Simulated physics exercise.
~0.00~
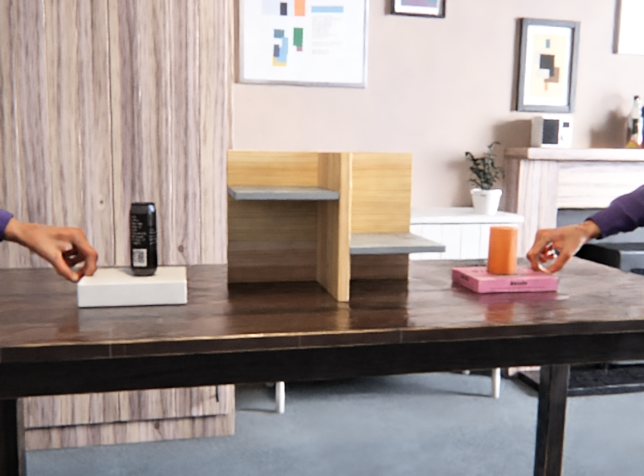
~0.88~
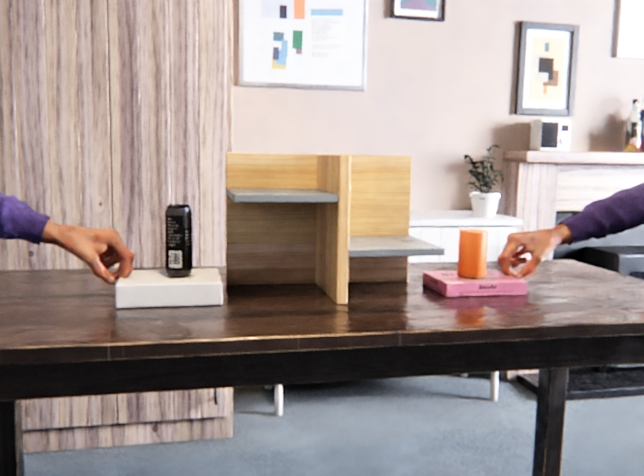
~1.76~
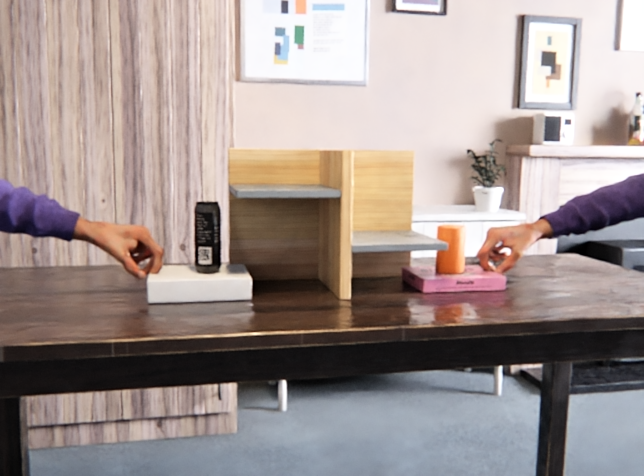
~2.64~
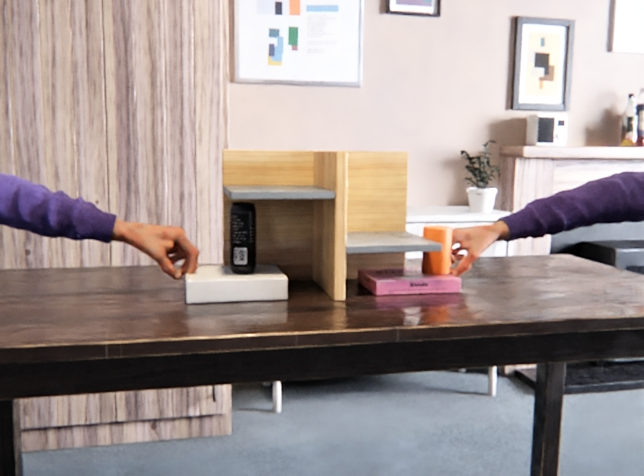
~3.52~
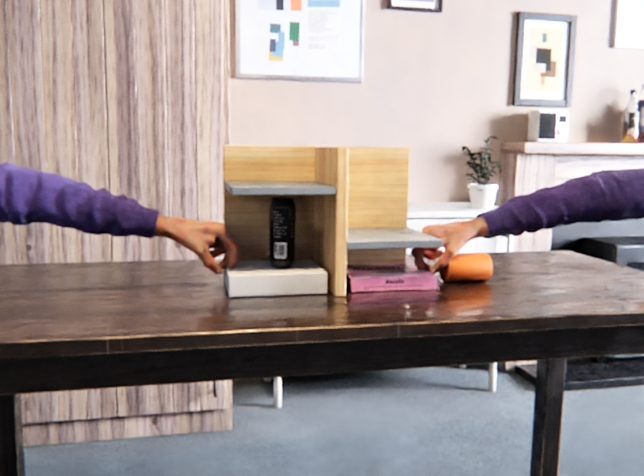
Two hands pushing a black can and an orange candle toward a wooden shelf, the can sliding beneath, the candle toppling sideways.
